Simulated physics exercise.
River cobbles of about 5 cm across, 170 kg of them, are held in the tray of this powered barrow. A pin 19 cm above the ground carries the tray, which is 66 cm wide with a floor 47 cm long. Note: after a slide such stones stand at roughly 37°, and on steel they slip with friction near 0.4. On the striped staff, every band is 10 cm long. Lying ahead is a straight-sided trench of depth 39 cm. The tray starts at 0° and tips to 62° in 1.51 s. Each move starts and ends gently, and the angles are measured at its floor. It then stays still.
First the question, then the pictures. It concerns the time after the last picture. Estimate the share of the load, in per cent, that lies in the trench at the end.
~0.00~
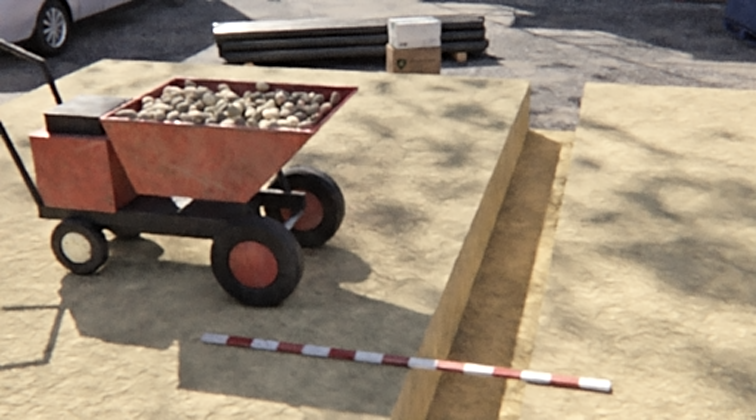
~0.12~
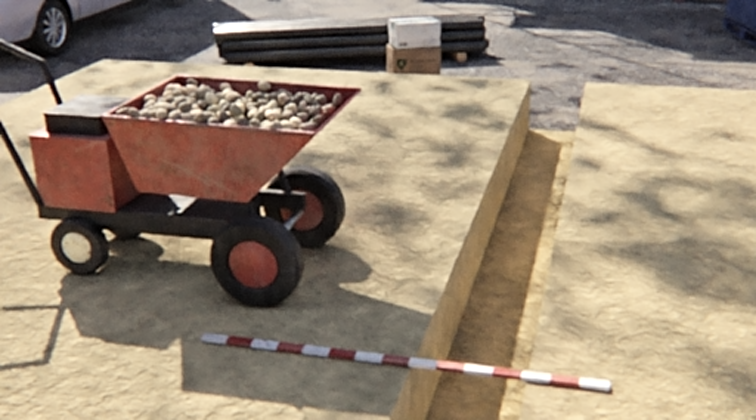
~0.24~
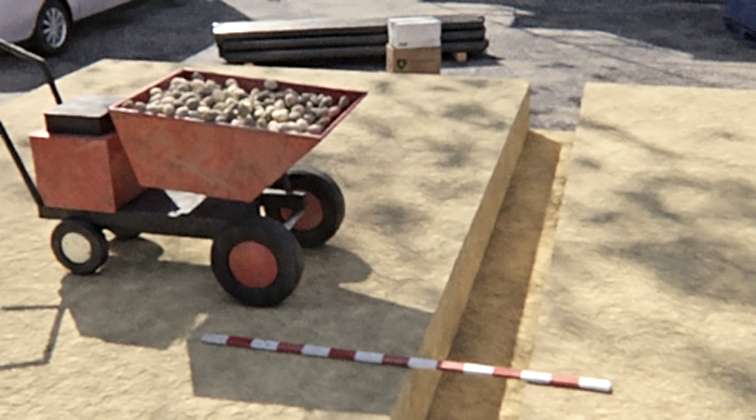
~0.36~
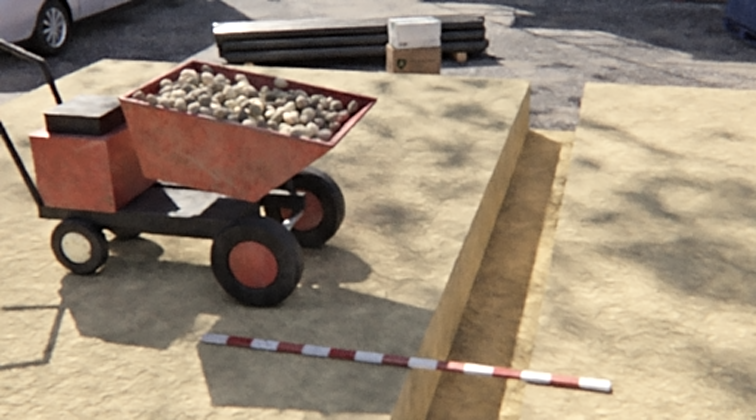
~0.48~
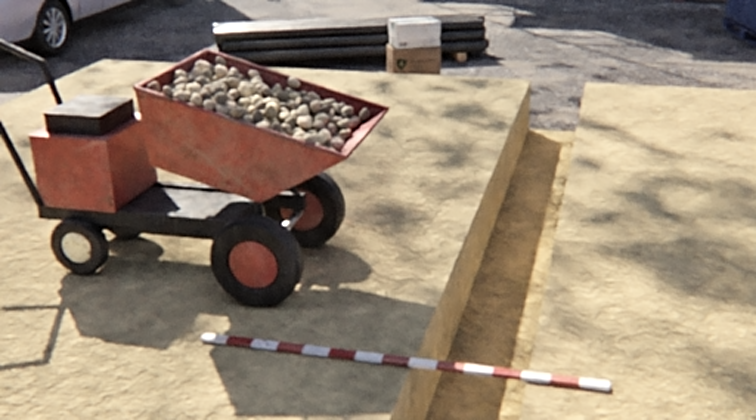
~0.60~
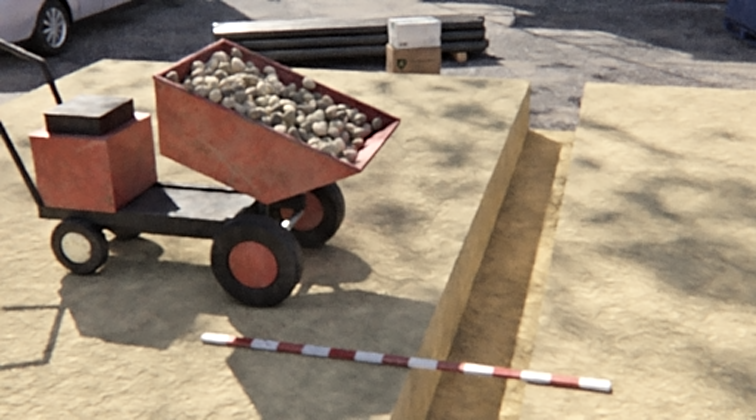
I would say 100 per cent of the load lies in the trench at the end.
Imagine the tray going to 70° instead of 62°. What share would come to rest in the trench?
Then roughly 100 percent.
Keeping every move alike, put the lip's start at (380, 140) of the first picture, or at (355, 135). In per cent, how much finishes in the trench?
Result: Close to 75 then close to 95 per cent.
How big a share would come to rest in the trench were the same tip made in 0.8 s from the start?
That would give about 100 percent.
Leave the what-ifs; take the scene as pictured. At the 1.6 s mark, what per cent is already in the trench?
By that point it's something like 30 in a hundred.
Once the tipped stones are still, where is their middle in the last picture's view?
Their middle ends up near (488, 354).
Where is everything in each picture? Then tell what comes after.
In the first picture, lip at (311, 133), floor tilted 0°, highest stones at (236, 98).
In the second picture, lip at (314, 135), floor tilted 1°, highest stones at (227, 96); the stones move at 0.2 m/s on average.
In the third picture, the tray is at 4°, its lip at (321, 139); the top of the load is at (212, 91); the stones move at 0.3 m/s on average.
In the fourth picture, the tray is at 9°, its lip at (333, 147); the top of the load is at (206, 81); the stones move at 0.4 m/s on average.
In the fifth picture, lip at (346, 158), floor tilted 15°, highest stones at (209, 72); the stones move at 0.5 m/s on average.
In the sixth picture, the tray is at 22°, its lip at (361, 171); the top of the load is at (223, 63); the stones move at 0.5 m/s on average.
After 1.1 s the floor is at 52°; 100 % in the tray; the foremost stones are at (416, 217).
After 1.6 s the floor is at 62°; 67 % in the tray, 4 % short of the trench, 30 % in the trench; the foremost stones are at (529, 382).
After 2.0 s the floor is at 62°; 38 % in the tray, 2 % short of the trench, 60 % in the trench; the foremost stones are at (533, 361).
After 3.9 s the floor is at 62°; 0 % in the tray, 100 % in the trench; the foremost stones are at (536, 346).
